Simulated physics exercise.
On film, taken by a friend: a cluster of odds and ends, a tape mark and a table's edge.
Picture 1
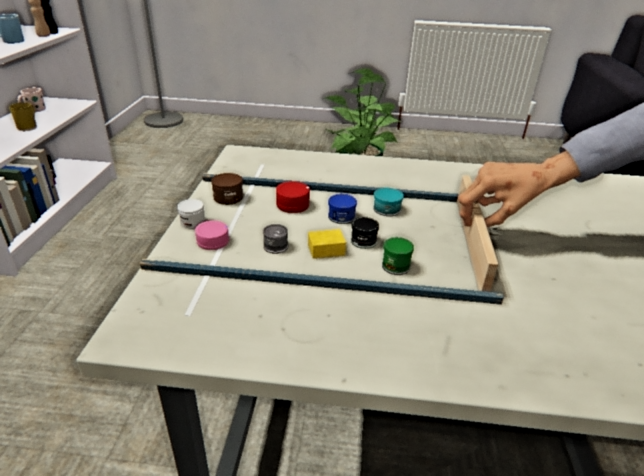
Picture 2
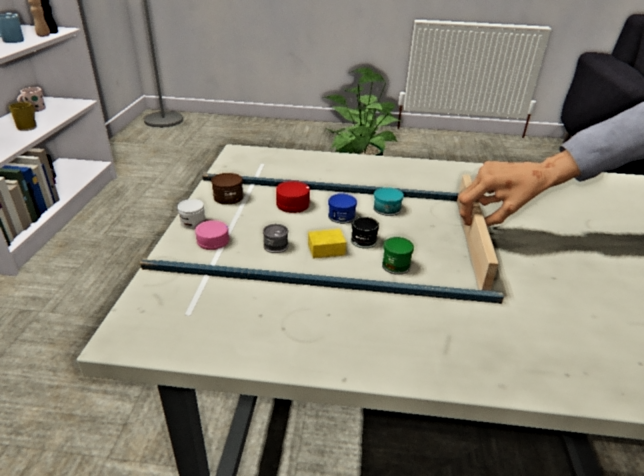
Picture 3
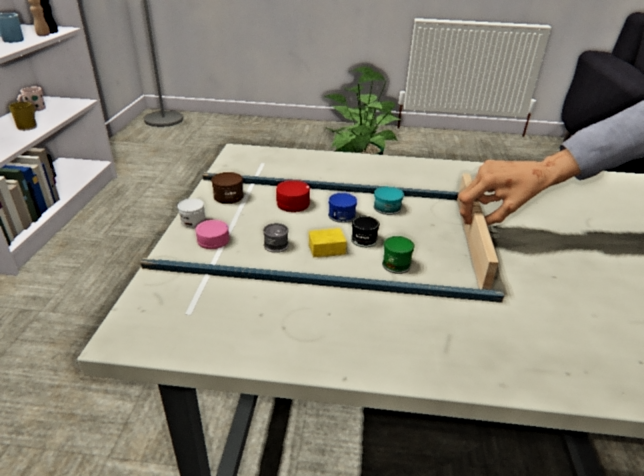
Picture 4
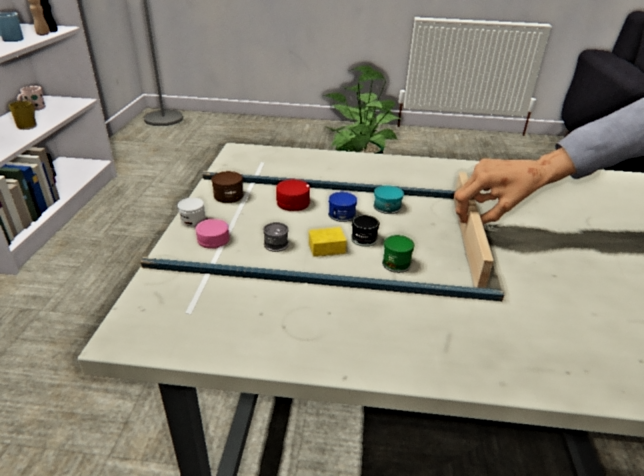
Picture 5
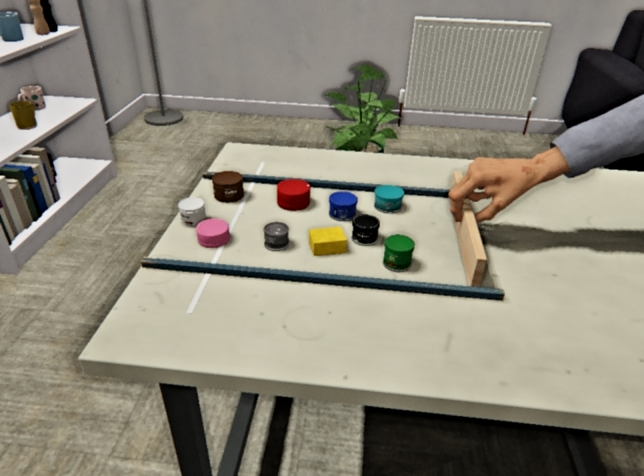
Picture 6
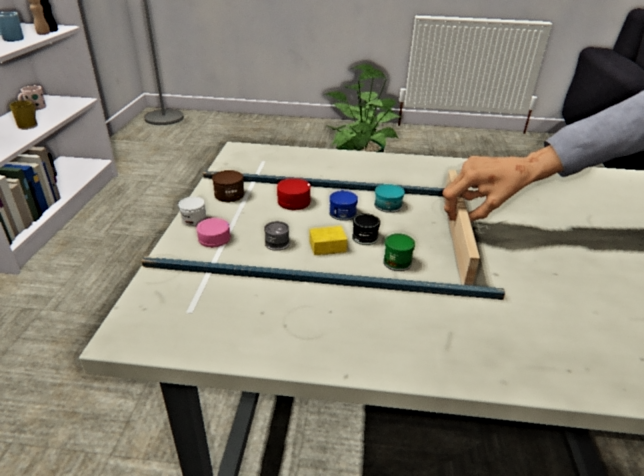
On a pale tabletop, a hand slides an upright wooden board slightly left between two rails, the colourful tubs staying still.
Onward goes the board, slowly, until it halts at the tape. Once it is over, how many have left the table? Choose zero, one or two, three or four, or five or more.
One or two of them have left the table.
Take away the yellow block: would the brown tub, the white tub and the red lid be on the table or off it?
Brown tub down, white tub still up, red lid still up.
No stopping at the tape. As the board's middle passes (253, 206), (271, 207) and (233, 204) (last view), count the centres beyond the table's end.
0, 0, 1.
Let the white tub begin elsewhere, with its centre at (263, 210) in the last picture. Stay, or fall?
From that start the object is safe.
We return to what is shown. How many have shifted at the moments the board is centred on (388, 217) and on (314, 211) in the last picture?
I make it 2 at the first spot and 7 at the other.
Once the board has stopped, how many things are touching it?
5 of them.
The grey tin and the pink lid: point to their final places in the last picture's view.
One ends up near (195, 220) and the other near (169, 230).
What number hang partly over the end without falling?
So the number is 2.
Soon after, none off yet; white tub at rest near (193, 212); brown tub at rest near (229, 186); pink lid at rest near (214, 232).
In the end, the number that fall off is one or two; gone, brown tub.
